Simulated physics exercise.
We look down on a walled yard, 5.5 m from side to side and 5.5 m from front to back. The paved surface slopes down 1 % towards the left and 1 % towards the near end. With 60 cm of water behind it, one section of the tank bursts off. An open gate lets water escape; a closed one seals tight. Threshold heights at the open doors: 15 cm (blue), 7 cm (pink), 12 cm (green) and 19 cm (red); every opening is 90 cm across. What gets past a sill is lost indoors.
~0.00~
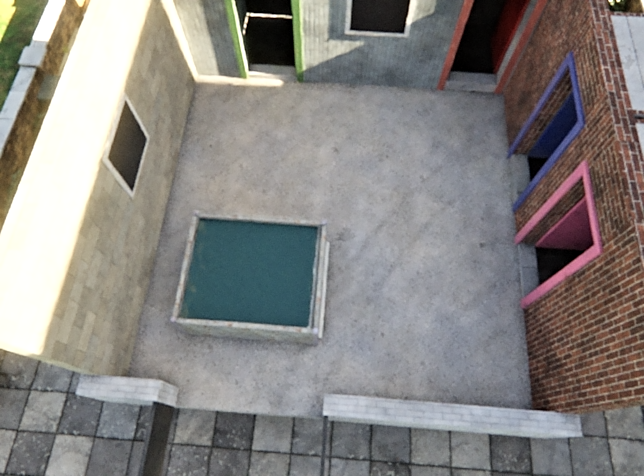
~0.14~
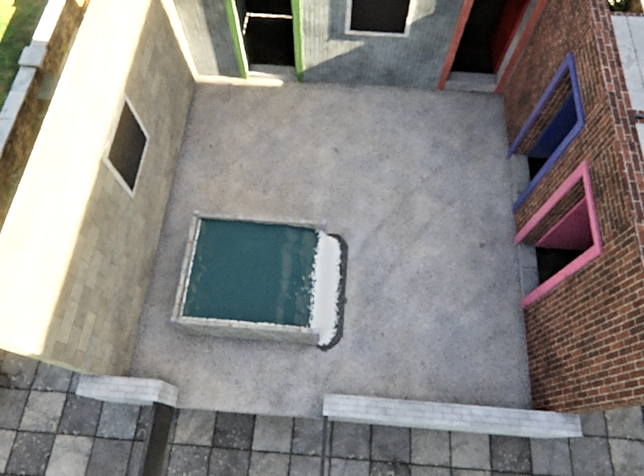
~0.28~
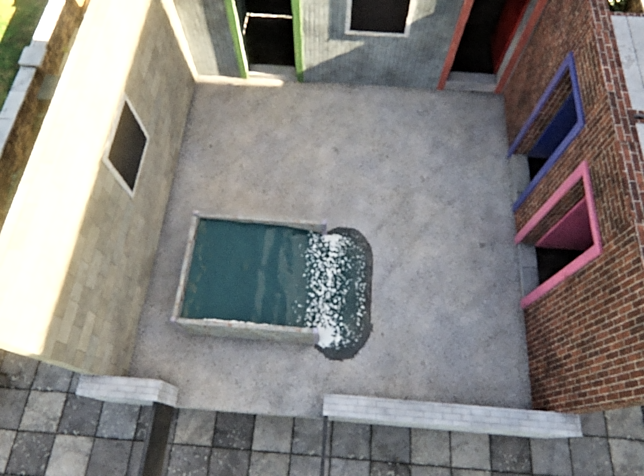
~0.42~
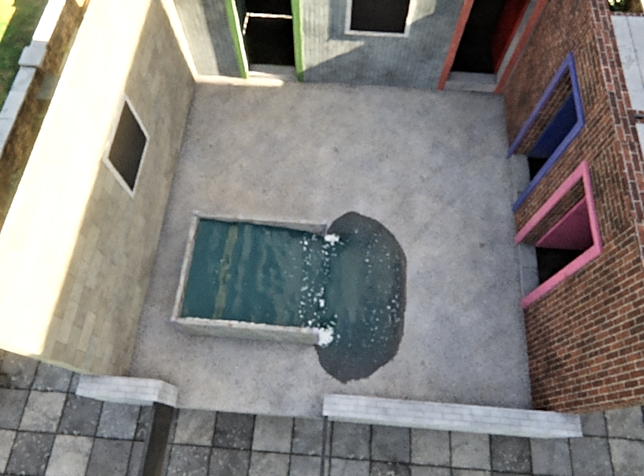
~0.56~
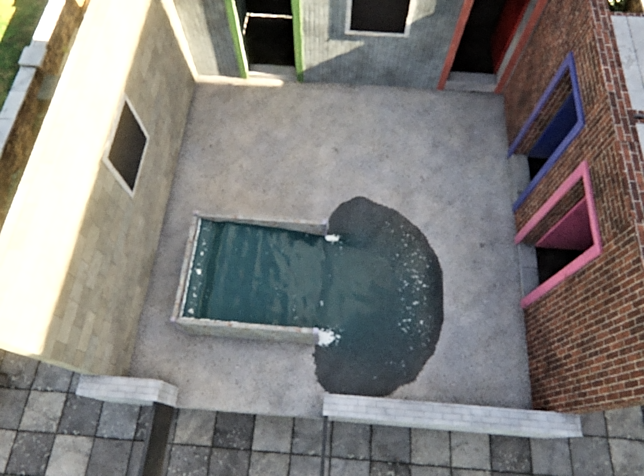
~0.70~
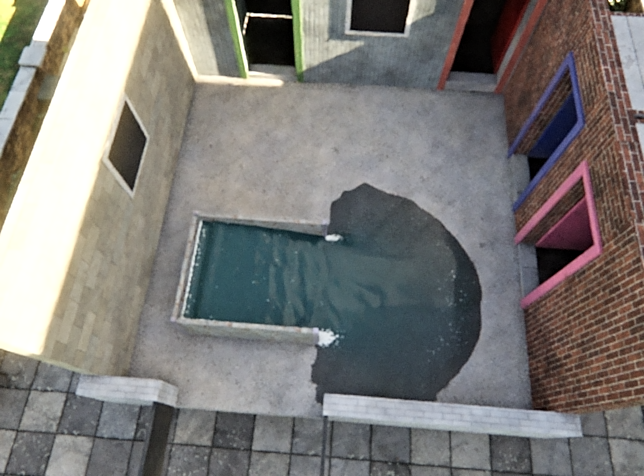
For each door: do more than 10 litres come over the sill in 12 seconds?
The water let in: At the blue door it stays under the limit; at the pink door it goes over the limit; at the green door it stays under the limit; at the red door it keeps below the limit.
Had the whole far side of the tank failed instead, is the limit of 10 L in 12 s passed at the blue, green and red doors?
Then: Blue under, green above, red below.
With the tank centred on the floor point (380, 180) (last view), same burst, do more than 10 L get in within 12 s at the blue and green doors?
Against that limit: Blue past it, green not over.
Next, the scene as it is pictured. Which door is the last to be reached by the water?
The green one.
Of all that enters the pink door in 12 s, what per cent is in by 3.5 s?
Some 90 per cent by then.
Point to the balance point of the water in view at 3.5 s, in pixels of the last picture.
At about (412, 276).
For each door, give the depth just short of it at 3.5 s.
In cm: Blue 10, pink 16, green 0, red 14.
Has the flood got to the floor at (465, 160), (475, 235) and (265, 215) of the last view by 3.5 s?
In that order: Under water, wet, still dry.
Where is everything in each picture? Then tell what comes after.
The first frame shows still water, 60 cm deep, in the tank at (253, 271).
In the second frame, water pours out at (318, 285) and has run 0.9 m, to (330, 237); typically 8 cm deep outside, 60 cm at the tank's back.
In the third frame, the front is at (353, 235), 1.0 m from the gap at (318, 286); 1.1 m2 of floor is under water; 60 cm left at the back of the tank.
In the fourth frame, water pours out at (318, 286) and has run 1.4 m, to (388, 237); typically 8 cm deep outside, 60 cm at the tank's back.
In the fifth frame, water pours out at (318, 286) and has run 1.8 m, to (435, 266); typically 6 cm deep outside, 53 cm at the tank's back.
In the sixth frame, the front is at (474, 331), 2.3 m from the gap at (318, 287); 5.4 m2 of floor is under water; 50 cm left at the back of the tank.
After 1.4 s water covers 35 % of the floor and is deepest (24 cm) near (328, 308); blue door not reached, pink door 15 cm at the sill, 22 L in, green door not reached, red door not reached.
After 2.2 s water covers 40 % of the floor and is deepest (35 cm) near (482, 397); blue door 14 cm at the sill, 0 L in, pink door 23 cm at the sill, 96 L in, green door not reached, red door not reached.
After 3.5 s water covers 45 % of the floor and is deepest (18 cm) near (415, 327); blue door 10 cm at the sill, 0 L in, pink door 16 cm at the sill, 179 L in, green door not reached, red door 14 cm at the sill, 0 L in.
After 7.0 s water covers 85 % of the floor and is deepest (14 cm) near (197, 77); blue door 4 cm at the sill, 0 L in, pink door 4 cm at the sill, 204 L in, green door 4 cm at the sill, 0 L in, red door 7 cm at the sill, 0 L in.
After 12.0 s water covers 85 % of the floor and is deepest (15 cm) near (127, 383); blue door 1 cm at the sill, 0 L in, pink door 2 cm at the sill, 204 L in, green door 4 cm at the sill, 0 L in, red door 0 cm at the sill, 0 L in.
